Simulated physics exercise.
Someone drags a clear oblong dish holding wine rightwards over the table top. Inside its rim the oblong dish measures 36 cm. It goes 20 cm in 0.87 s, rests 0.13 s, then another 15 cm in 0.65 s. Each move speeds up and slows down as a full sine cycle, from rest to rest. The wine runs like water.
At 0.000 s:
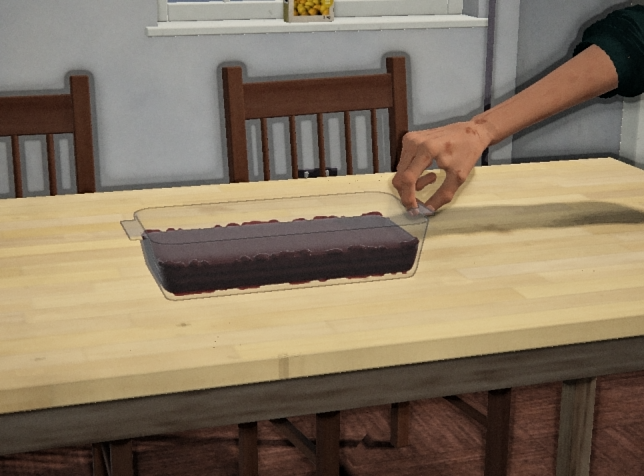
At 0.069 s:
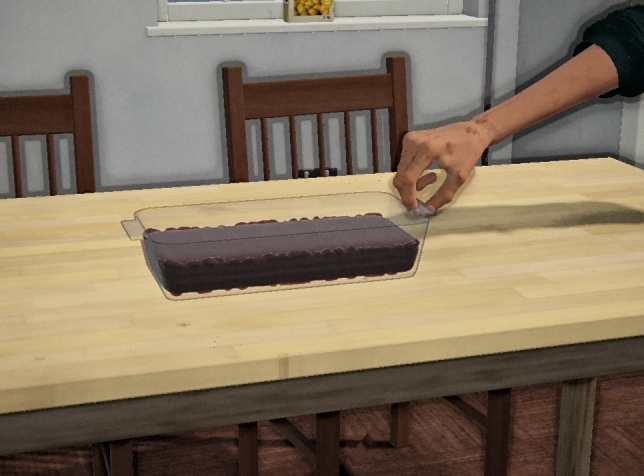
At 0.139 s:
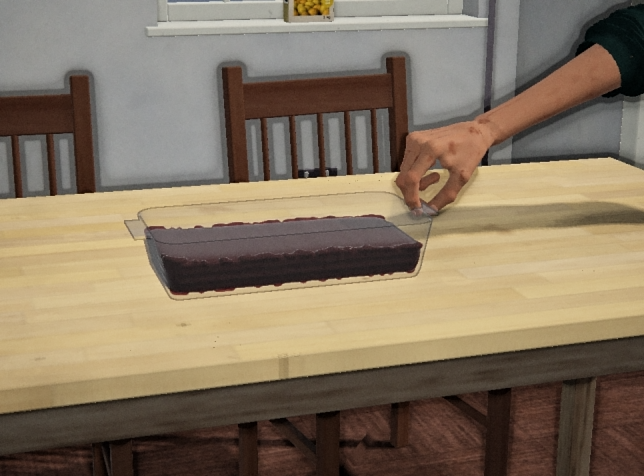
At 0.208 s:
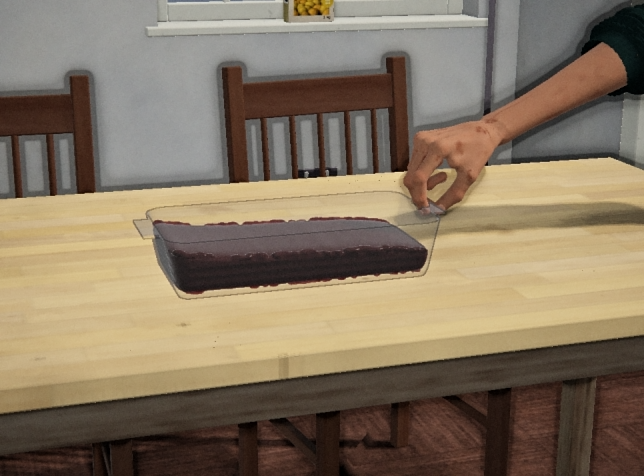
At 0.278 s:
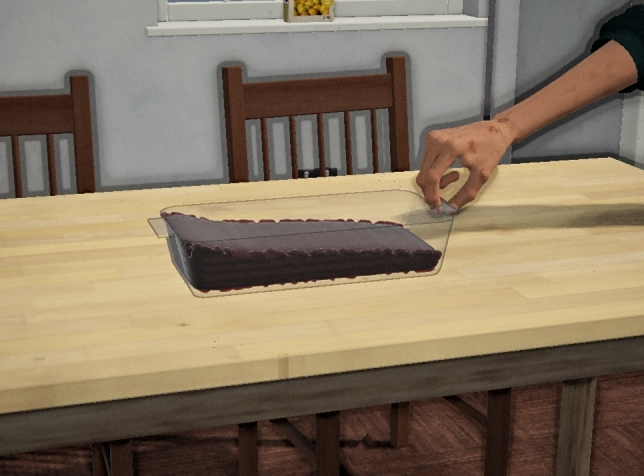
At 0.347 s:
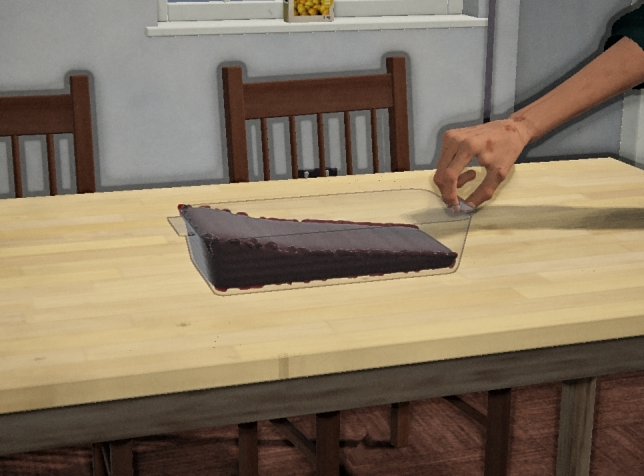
In a room with pale grey walls and a window, a still view looks slightly down on a light wooden table with brown chairs behind it. A clear oblong dish of dark purplish wine sits on the table, its right end gripped by a hand reaching in from the right. The hand drags the dish slowly, then faster, a short way rightwards, and the wine climbs at the left end and sinks at the right.
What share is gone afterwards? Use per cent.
Loss: About 35 per cent.
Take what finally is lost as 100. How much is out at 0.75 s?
About 0 per cent.
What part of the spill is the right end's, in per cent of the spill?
Some 60 per cent.
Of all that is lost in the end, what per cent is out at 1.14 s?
Some 50 per cent.
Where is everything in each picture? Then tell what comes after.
It has moved 0.0 cm; in the oblong dish the surface runs from (148, 246) to (402, 225), rim (409, 207); the wine stands 28 mm below the rim, in the first frame.
It has moved 0.1 cm; in the oblong dish the surface runs from (148, 246) to (402, 227), in the second frame.
It has moved 0.5 cm; in the oblong dish the surface runs from (152, 243) to (404, 229), in the third frame.
It has moved 1.6 cm; in the oblong dish the surface runs from (159, 237) to (411, 233), in the fourth frame.
It has moved 3.5 cm; in the oblong dish the surface runs from (171, 228) to (419, 237), in the fifth frame.
It has moved 6.1 cm; in the oblong dish the surface runs from (189, 221) to (418, 237), in the sixth frame.
By 0.75 s it has gone 20 cm; 1 per cent is out over the left end and 0 over the right.
By 1.14 s it has gone 21 cm; 1 per cent is out over the left end and 16 over the right.
By 1.54 s it has gone 35 cm; 13 per cent is out over the left end and 16 over the right.
By 1.94 s it has gone 35 cm; 13 per cent is out over the left end and 22 over the right.
At rest 35 per cent is out in all, 13 of it over the left end.
